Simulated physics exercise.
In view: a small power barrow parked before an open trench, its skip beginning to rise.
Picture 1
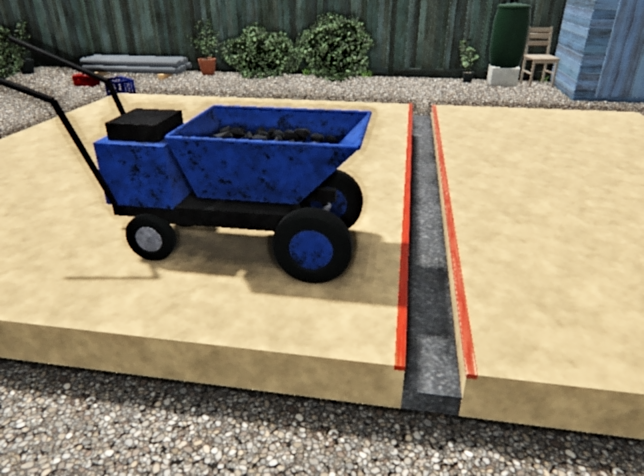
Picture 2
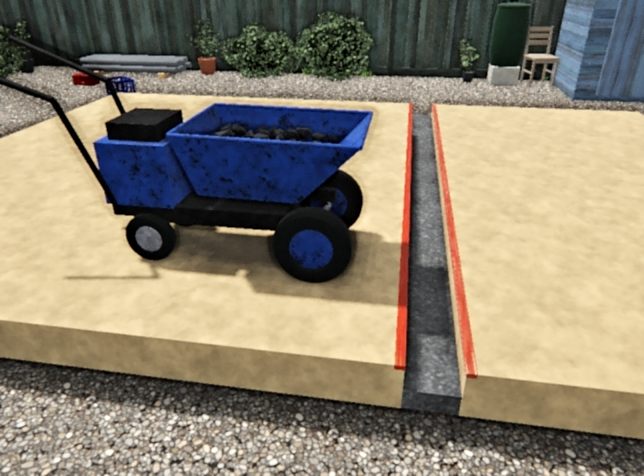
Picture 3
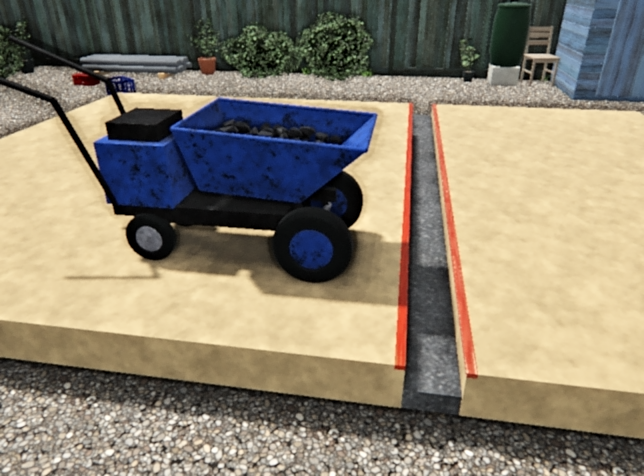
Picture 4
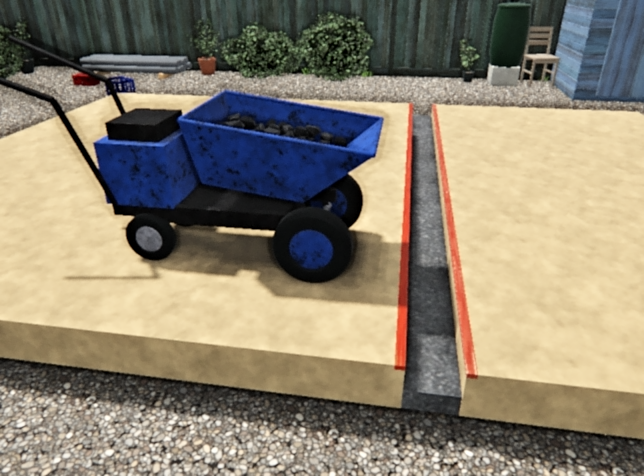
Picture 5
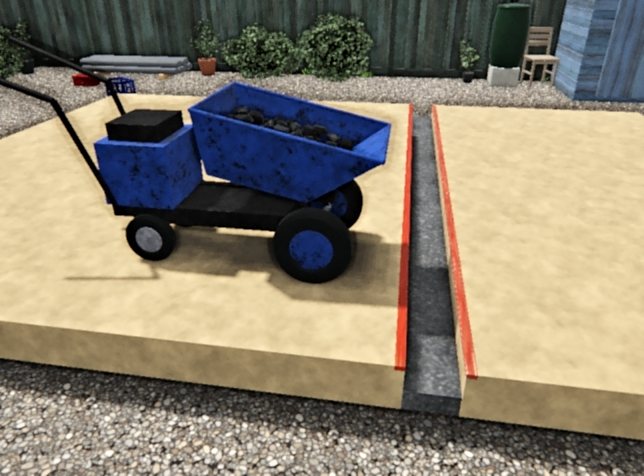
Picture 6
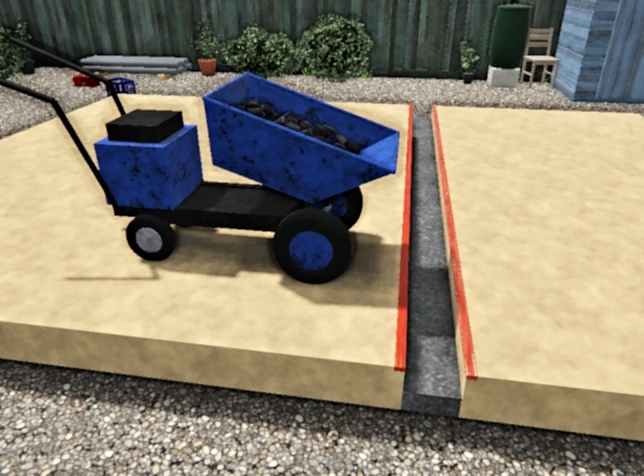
To begin with, a small blue power barrow loaded with dark lumps stands still on a pale slab, left of a narrow, red-edged trench. Then its skip begins to tilt, the back rising while the front lip moves right and downward. The slope steepens steadily as the wheels stay put.
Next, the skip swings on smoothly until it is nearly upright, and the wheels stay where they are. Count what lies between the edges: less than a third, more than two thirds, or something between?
The trench ends with from one third to two thirds of it.
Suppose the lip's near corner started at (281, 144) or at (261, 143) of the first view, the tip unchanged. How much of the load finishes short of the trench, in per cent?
Roughly 30 per cent, and 30 per cent.
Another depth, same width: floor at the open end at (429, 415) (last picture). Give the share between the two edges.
Some 70 per cent.
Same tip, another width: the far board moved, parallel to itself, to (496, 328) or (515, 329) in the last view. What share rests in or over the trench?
First some 80, then 90 per cent.
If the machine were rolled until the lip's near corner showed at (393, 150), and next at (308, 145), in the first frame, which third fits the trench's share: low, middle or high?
The first try: Under a third. The second: The middle third.
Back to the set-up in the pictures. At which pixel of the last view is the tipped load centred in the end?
At about (446, 265).
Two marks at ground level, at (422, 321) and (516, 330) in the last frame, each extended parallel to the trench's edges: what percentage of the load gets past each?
Roughly 70 per cent, and 10 per cent.
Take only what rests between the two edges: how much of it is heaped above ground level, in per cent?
Near 15 %.
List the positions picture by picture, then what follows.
The first picture shows lip of the skip (358, 148), level; top of the load (260, 147), lumps of coal; first edge of the trench (402, 317); far edge (465, 323), the trench under half as wide as the skip, and about half as deep as wide.
The second picture shows lip of the skip (360, 148), level; top of the load (261, 146).
The third picture shows lip of the skip (366, 151), tipped barely; top of the load (260, 144).
The fourth picture shows lip of the skip (373, 155), tipped a little; top of the load (261, 133).
The fifth picture shows lip of the skip (383, 163), tipped a little; top of the load (251, 138).
The sixth picture shows lip of the skip (394, 172), tipped clearly; top of the load (251, 124); first edge of the trench (402, 318); far edge (465, 324).
Just after the last frame, skip tipped steeply; every one in the skip.
A moment on, skip tipped right over; roughly half in the skip; roughly a quarter in or heaped over the trench; roughly a quarter beyond it.
Further on, skip tipped right over; roughly a quarter in the skip; roughly half in or heaped over the trench; roughly a third beyond it.
When it is over, skip tipped right over; roughly a quarter in the skip; roughly half in or heaped over the trench; roughly a third beyond it.
